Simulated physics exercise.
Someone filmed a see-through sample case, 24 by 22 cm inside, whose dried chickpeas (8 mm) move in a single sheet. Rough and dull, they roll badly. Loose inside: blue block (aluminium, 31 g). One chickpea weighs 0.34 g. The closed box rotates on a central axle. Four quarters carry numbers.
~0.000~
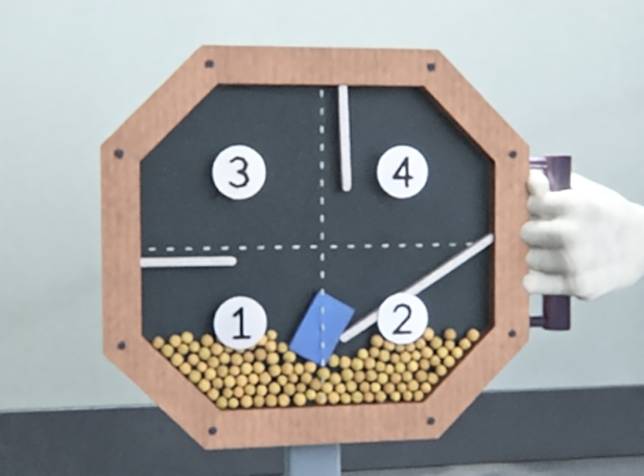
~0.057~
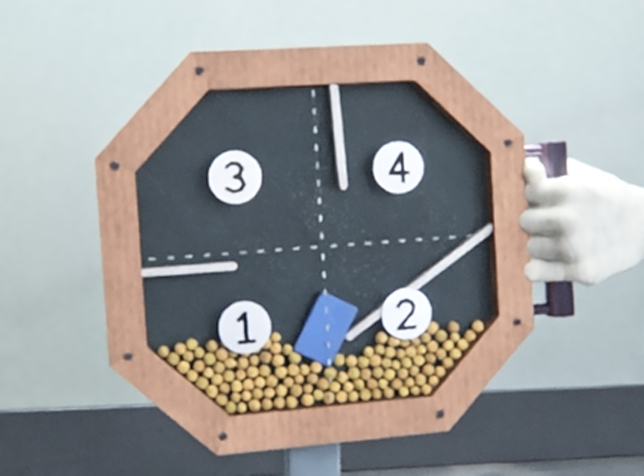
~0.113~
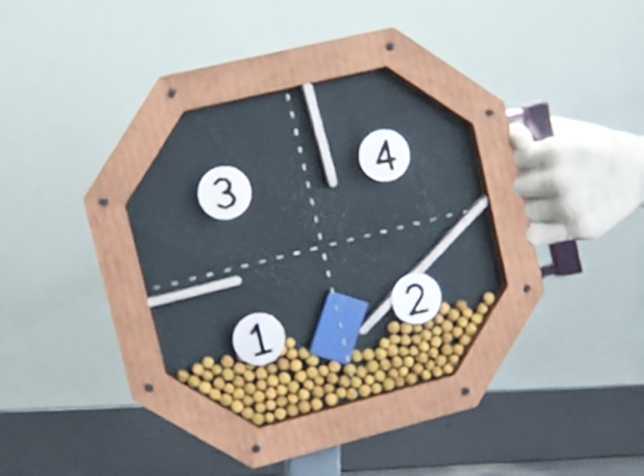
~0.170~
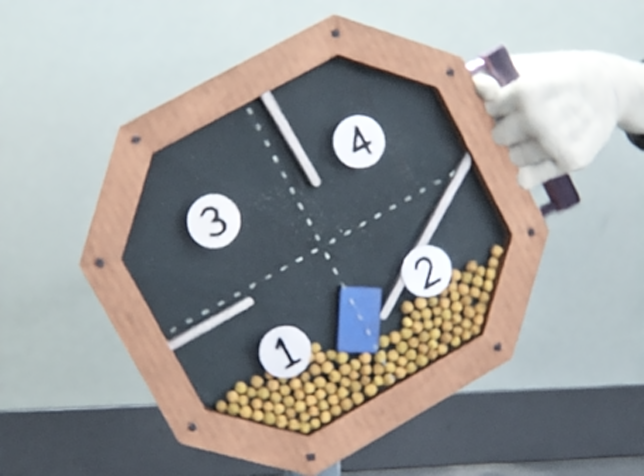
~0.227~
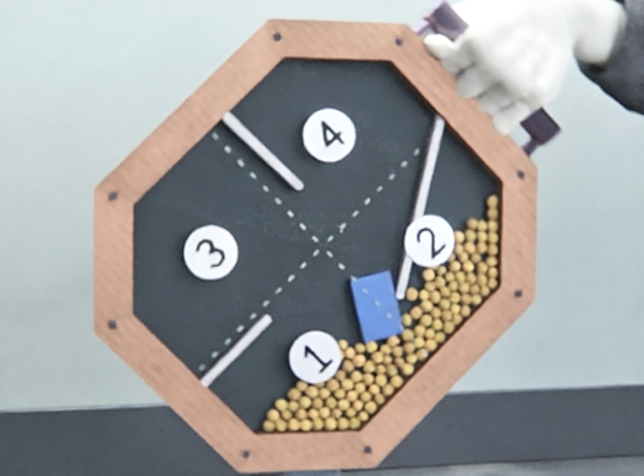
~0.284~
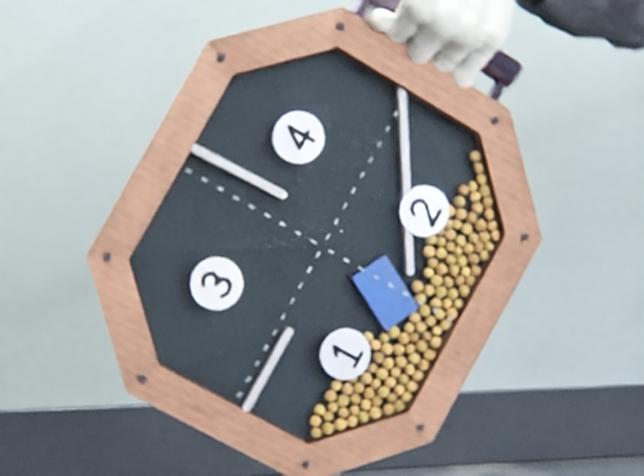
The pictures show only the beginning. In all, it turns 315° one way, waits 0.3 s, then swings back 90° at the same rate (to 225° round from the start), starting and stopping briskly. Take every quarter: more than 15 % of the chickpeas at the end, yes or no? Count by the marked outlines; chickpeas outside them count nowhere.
No. 1: No, no. 2: Yes, no. 3: No, no. 4: Yes.
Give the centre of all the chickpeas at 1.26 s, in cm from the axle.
Some 3 cm right and 4 cm below.
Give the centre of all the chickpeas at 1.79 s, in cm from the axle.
Some 4 cm left and 7 cm below.
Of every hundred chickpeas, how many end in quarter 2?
Roughly 60 per cent.
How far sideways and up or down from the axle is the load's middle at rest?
About 7 cm left and 6 cm below.
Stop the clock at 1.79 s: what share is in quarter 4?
Some 15 per cent.
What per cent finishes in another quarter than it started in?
Roughly 75 per cent.
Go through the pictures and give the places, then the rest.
The first picture shows level; about 130 chickpeas; load centre (317, 369); top chickpea (271, 335); blue block (321, 328) tilted 61°; no. 1 (240, 323), no. 2 (403, 319), no. 3 (239, 172), no. 4 (402, 172).
The second picture shows turned 3° anticlockwise; load centre (323, 369); top chickpea (478, 326).
The third picture shows turned 13° anticlockwise; load centre (342, 366); top chickpea (489, 299); wall ends (332, 183), (362, 329), (237, 280).
The fourth picture shows turned 28° anticlockwise; load centre (371, 356); top chickpea (497, 252); blue block (358, 319) tilted 86°.
The fifth picture shows turned 44° anticlockwise; load centre (399, 337); top chickpea (493, 202).
The sixth picture shows turned 60° anticlockwise; load centre (418, 315); top chickpea (475, 156); blue block (384, 292) tilted 57°; no. 1 (346, 354), no. 2 (424, 211), no. 3 (217, 284), no. 4 (299, 137).
After 1.26 s, it has come round 315° anticlockwise; the chickpeas' middle is 3 cm right of and 4 cm below the centre; no. 1, 5 %, no. 2, 50 %, no. 3, 15 %, no. 4, 30 %.
After 1.79 s, it has come round 270° anticlockwise; the chickpeas' middle is 4 cm left of and 7 cm below the centre; no. 2, 80 %, no. 4, 15 %.
After 2.02 s, it has come round 225° anticlockwise; the chickpeas' middle is 8 cm left of and 3 cm below the centre; no. 2, 75 %, no. 4, 25 %.
Settled by 2.9 s, it has come round 225° anticlockwise; no. 1, 0 %, no. 2, 60 %, no. 3, 0 %, no. 4, 40 %.
